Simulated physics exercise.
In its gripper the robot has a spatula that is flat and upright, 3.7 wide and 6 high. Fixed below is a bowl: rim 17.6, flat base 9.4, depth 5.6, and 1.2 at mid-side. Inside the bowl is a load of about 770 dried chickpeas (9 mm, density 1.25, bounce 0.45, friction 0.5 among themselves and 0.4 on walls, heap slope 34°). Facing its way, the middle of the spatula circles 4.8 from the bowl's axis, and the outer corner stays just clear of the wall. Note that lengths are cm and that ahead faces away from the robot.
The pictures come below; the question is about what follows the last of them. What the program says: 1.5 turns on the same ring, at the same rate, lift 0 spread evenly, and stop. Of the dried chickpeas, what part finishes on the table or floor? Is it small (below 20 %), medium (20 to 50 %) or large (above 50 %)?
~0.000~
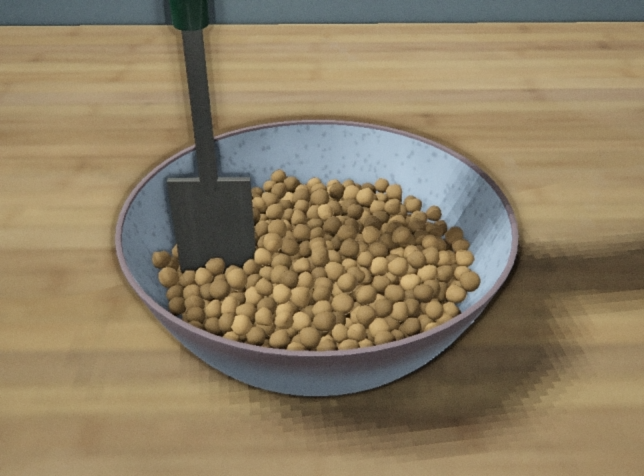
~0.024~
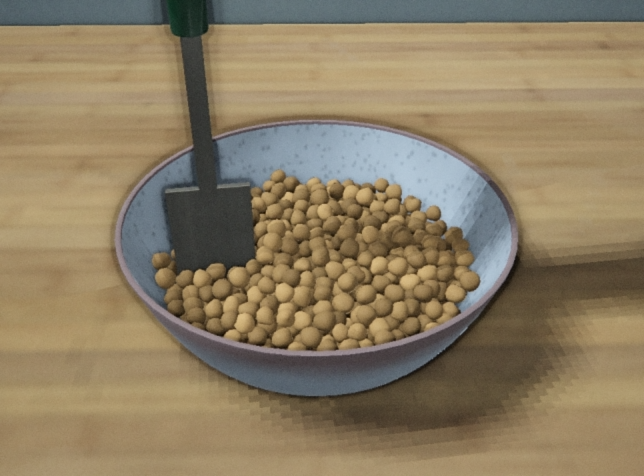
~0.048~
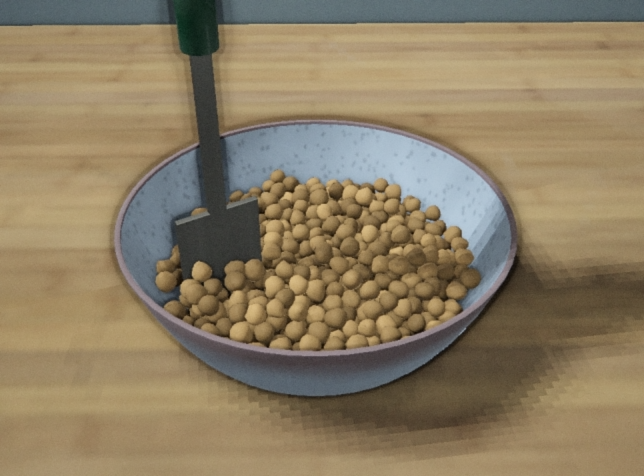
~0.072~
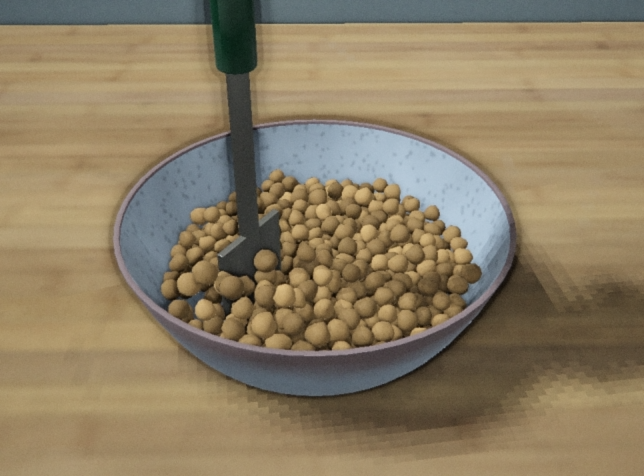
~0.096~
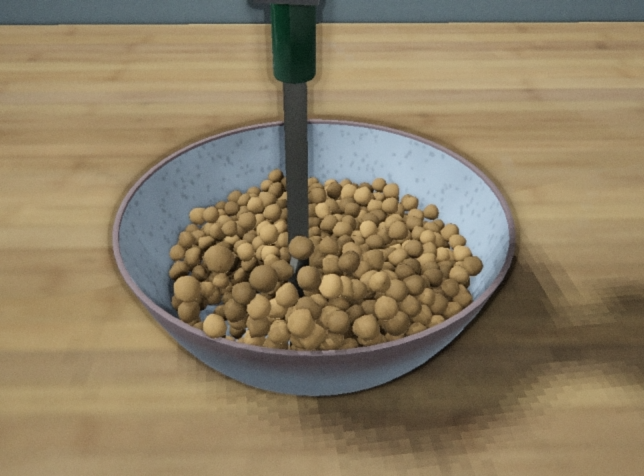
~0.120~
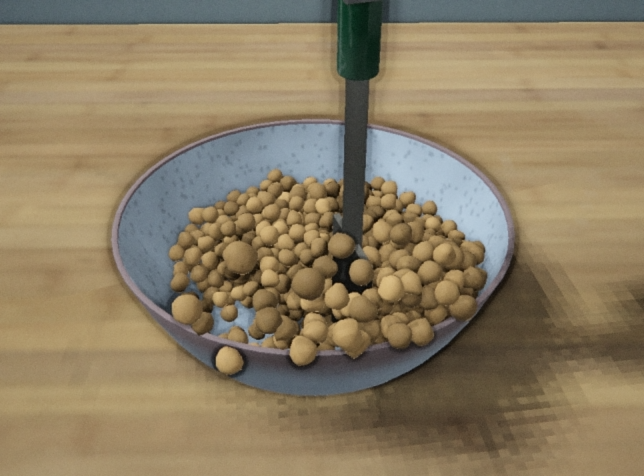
It is large.
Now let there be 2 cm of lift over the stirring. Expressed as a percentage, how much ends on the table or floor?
Around 35 percent of it.
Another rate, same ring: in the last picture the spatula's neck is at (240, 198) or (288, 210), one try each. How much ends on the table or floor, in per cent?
First try: Around 30 %; second try: Around 45 %.
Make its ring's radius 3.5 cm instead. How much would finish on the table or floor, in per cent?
Then about 40 %.
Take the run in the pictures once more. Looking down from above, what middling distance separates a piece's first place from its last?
Near 27 cm.
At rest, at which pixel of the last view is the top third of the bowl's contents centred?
(370, 222).
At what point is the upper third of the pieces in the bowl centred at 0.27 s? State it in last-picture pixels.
Roughly pixel (273, 155).
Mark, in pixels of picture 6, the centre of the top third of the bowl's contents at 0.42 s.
The centre is roughly (312, 318).
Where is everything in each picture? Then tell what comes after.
In the first picture, spatula neck at (205, 149), 0° round; upper third of the load around (319, 254), from x 160 to 470, top at y 180; 770 in the bowl.
In the second picture, spatula neck at (204, 157), 8° round; upper third of the load around (317, 257), from x 160 to 470, top at y 180.
In the third picture, spatula neck at (214, 179), 30° round; upper third of the load around (310, 267), from x 165 to 470, top at y 180.
In the fourth picture, spatula neck at (247, 200), 56° round; upper third of the load around (319, 282), from x 170 to 470, top at y 180.
In the fifth picture, spatula neck at (298, 211), 82° round; upper third of the load around (346, 282), from x 180 to 475, top at y 175; 764 in the bowl, 6 in flight or on the tool.
In the sixth picture, spatula neck at (353, 208), 108° round; upper third of the load around (383, 274), from x 175 to 475, top at y 175; 751 in the bowl, 19 in flight or on the tool.
By 0.27 s, 272° round, highest piece 12 above the table; 568 in the bowl, 39 on the table or floor, 163 in flight or on the tool.
By 0.42 s, 76° round, highest piece 11 above the table; 413 in the bowl, 242 on the table or floor, 115 in flight or on the tool.
By 0.70 s, 180° round, highest piece 5 above the table; 443 on the table or floor, 326 in the bowl, 1 in flight or on the tool.
By 1.40 s, 180° round, highest piece 5 above the table; 444 on the table or floor, 326 in the bowl.
Final count, 444 on the table or floor, 326 in the bowl. That is 58 % on the table or floor.
